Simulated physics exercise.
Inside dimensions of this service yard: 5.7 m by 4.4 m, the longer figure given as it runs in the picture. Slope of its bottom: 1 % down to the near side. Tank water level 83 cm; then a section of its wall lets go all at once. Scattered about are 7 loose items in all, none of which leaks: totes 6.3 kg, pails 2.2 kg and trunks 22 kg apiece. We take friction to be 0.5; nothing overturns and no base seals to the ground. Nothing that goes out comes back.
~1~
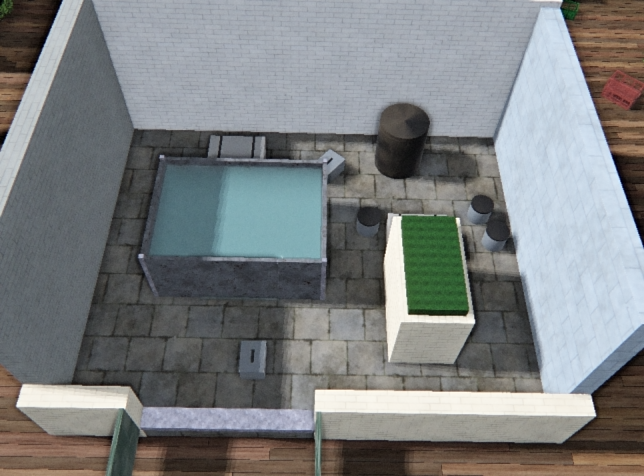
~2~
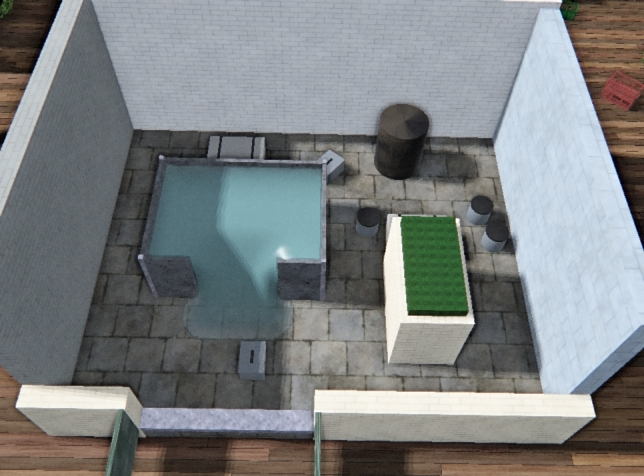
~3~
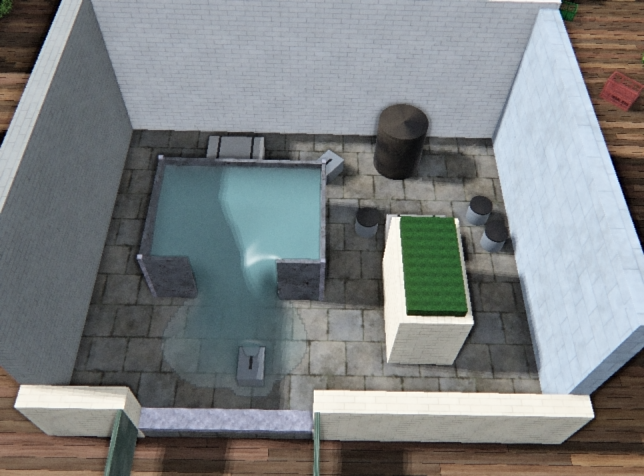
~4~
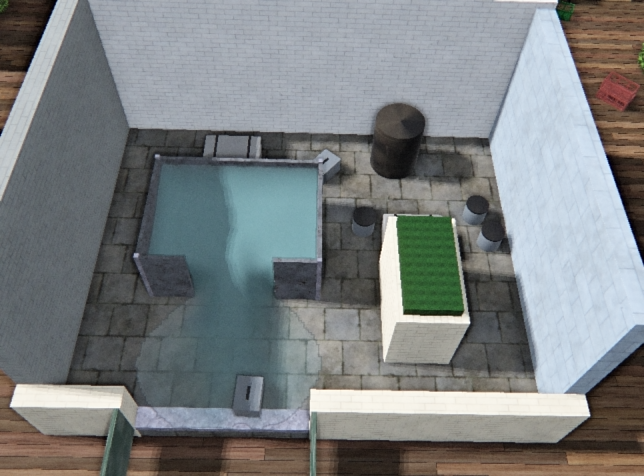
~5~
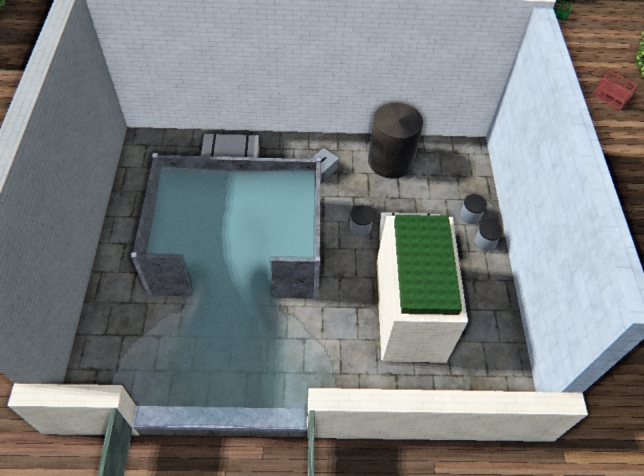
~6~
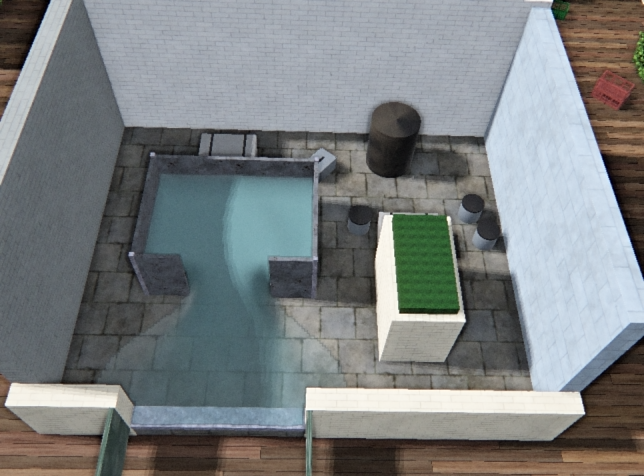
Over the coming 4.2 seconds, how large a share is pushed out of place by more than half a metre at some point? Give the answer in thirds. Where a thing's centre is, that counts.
Under a third.
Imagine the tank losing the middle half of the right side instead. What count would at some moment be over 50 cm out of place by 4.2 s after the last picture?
5.
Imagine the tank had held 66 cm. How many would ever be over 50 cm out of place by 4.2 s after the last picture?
Then the count would be 1.
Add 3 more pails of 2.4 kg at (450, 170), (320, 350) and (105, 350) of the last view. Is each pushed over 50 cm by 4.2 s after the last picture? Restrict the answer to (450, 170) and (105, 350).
Result in order: Not exceeded; exceeded.
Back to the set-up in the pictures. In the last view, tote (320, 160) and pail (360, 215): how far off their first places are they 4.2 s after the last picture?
In that order: 0 cm, 0 cm.
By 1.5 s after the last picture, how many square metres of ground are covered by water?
Some 11.0 m2 of it.
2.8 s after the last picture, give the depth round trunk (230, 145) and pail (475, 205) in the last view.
I'd estimate 0 cm for the first and 0 cm for the second.
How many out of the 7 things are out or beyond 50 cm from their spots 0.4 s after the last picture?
I make it 1.
Then, 0.4 s after the last picture 1 of 7 are over 50 cm from their spots; 0 afloat.
Then, 1.5 s after the last picture 1 of 7 are over 50 cm from their spots; 0 afloat.
Then, 2.8 s after the last picture 1 of 7 are over 50 cm from their spots; 0 afloat.
Then, 4.2 s after the last picture 1 of 7 are over 50 cm from their spots, and 1 have been at some point; 1 afloat.
